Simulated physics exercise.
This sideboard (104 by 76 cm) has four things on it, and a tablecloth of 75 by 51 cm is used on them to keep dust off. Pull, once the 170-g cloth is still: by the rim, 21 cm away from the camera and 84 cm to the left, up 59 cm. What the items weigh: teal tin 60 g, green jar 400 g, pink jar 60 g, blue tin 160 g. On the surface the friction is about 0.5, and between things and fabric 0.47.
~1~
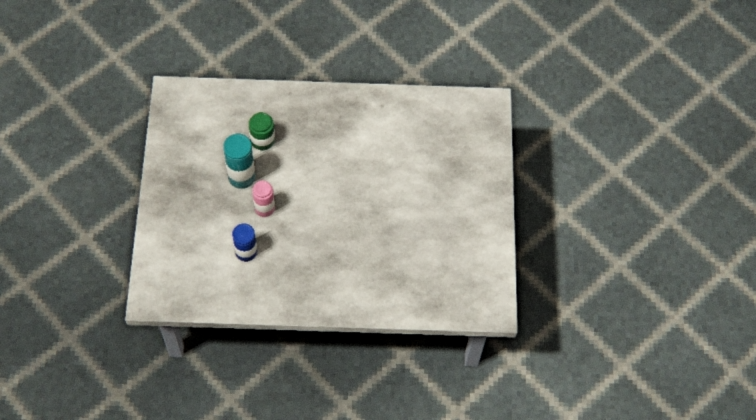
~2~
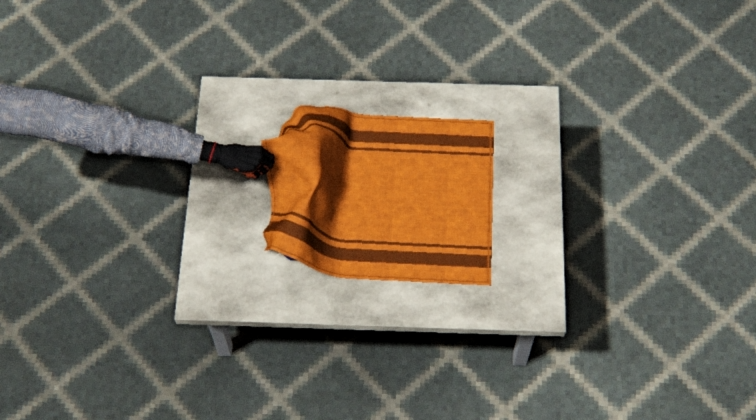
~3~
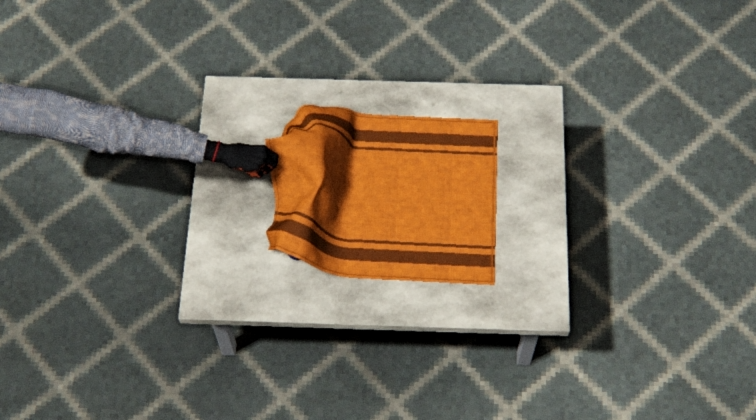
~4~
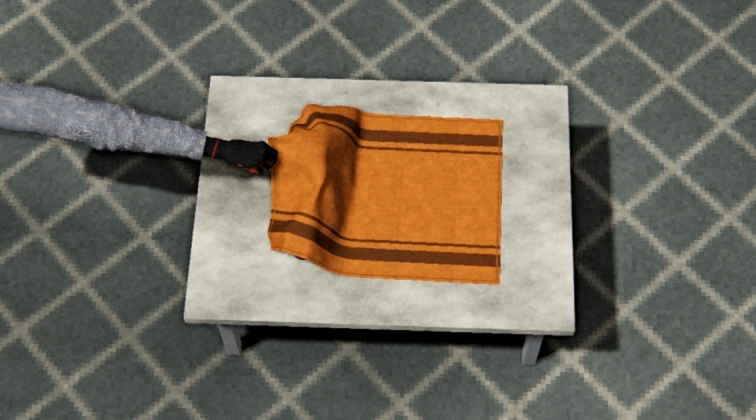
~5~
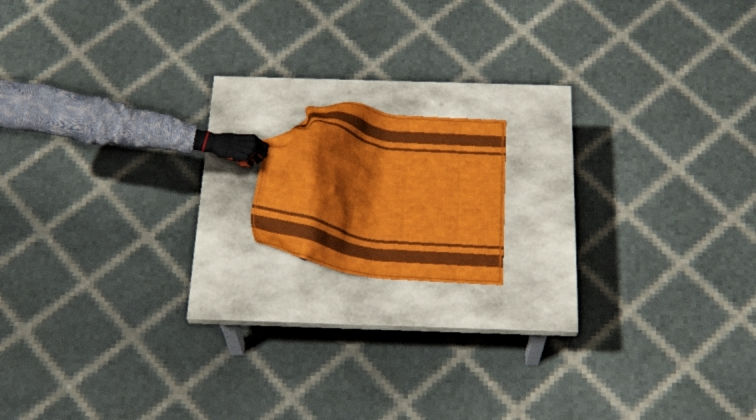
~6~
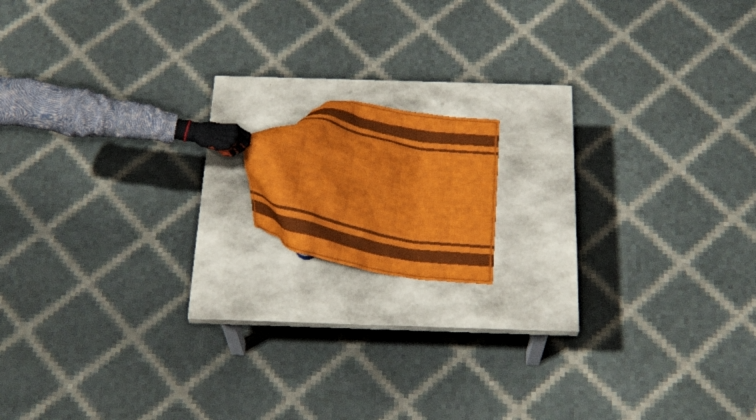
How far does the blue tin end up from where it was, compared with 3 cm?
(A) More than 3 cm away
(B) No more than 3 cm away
Answer: B.
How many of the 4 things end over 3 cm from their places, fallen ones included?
I make it 2.
Next, middle of the tablecloth at (273, 144); teal tin on its side, 13 cm off its start, pink jar on its side, 10 cm off its start.
Then, middle of the tablecloth at (160, 75); blue tin 1 cm off its start, pink jar on its side, 18 cm off its start, teal tin on its side, 16 cm off its start.
After that, middle of the tablecloth at a place out of view; blue tin 1 cm off its start at (304, 228), teal tin on its side, 26 cm off its start at (254, 101), pink jar on its side, 24 cm off its start at (281, 138).
Later, middle of the tablecloth at a place out of view; blue tin 1 cm off its start, teal tin on its side, 39 cm off its start, pink jar on its side, 30 cm off its start.
At the end, middle of the tablecloth at a place out of view; blue tin 1 cm off its start at (304, 228), teal tin over the edge, pink jar on its side, 38 cm off its start at (273, 95).
